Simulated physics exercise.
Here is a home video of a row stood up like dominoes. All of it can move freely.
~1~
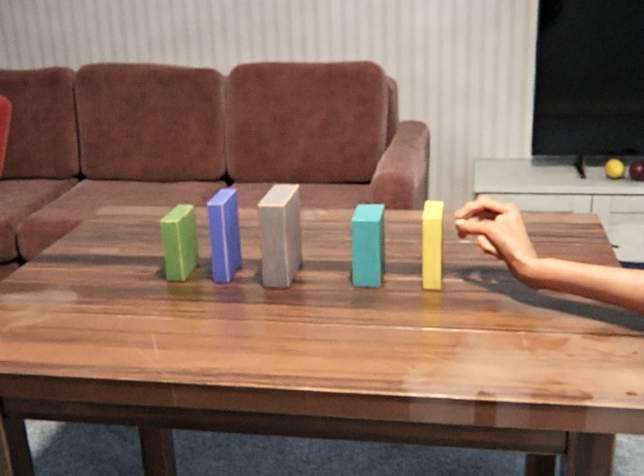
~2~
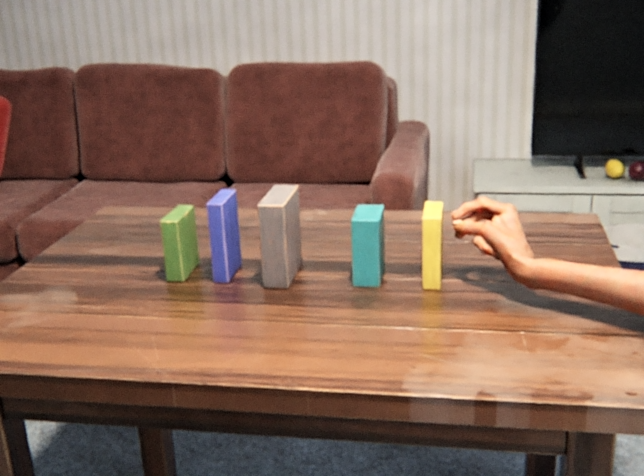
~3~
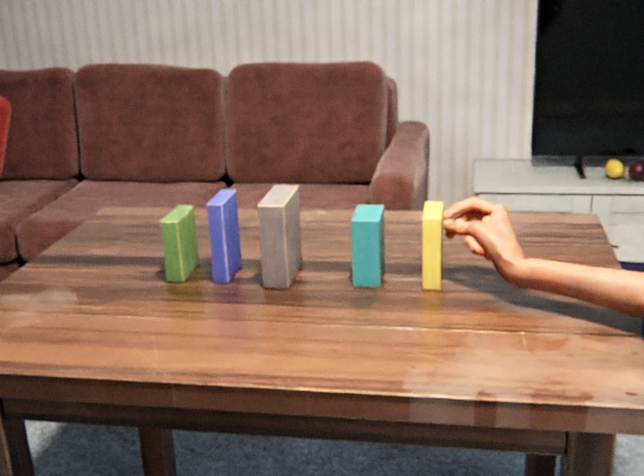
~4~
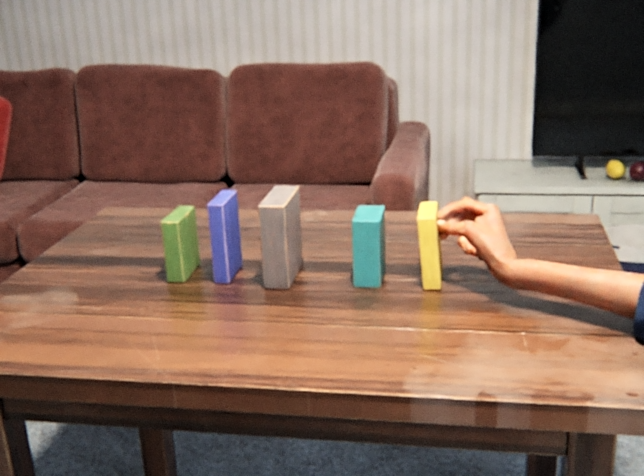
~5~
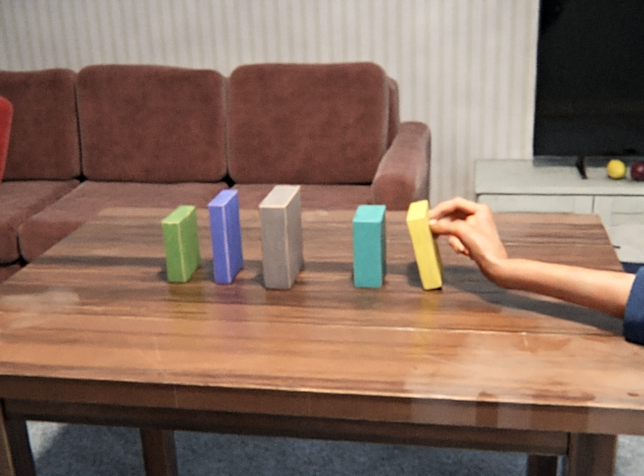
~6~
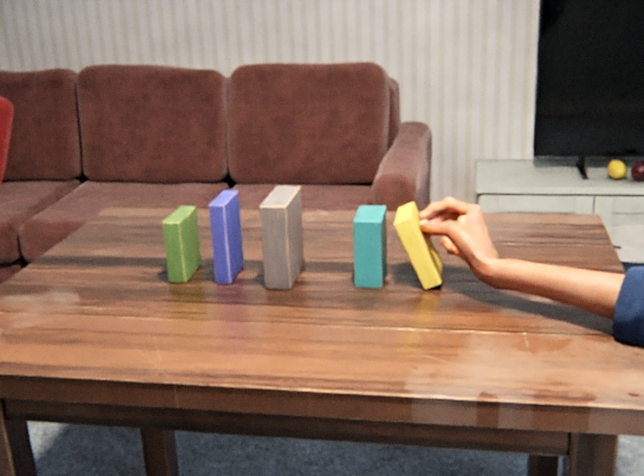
The clip opens on five upright blocks in a row on a wooden table, green, blue, grey, turquoise and yellow from left to right, with a hand beside the yellow one. The hand moves left, touches the yellow block near its top and pushes it, tilting it leftward toward the turquoise block while the others stay upright.
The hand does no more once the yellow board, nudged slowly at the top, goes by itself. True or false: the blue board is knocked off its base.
False.
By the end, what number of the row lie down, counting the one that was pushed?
2.
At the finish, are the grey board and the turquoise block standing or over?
So the grey board does not fall, and the turquoise block comes down.
Then, 0.20 s past the last view, yellow board 50° over; turquoise block rocked 17° from its first pose.
Then, 0.30 s past the last view, yellow board 65° over; turquoise block rocked 45° from its first pose.
Then, 0.40 s past the last view, yellow board 69° over; turquoise block rocked 69° from its first pose.
Then, 0.60 s past the last view, yellow board 91° over; turquoise block on its side.
Finally, down or leaning hard on the table, turquoise block; the other 2 still in place. Final places as the last picture's camera would see them, blue board near (227, 237).
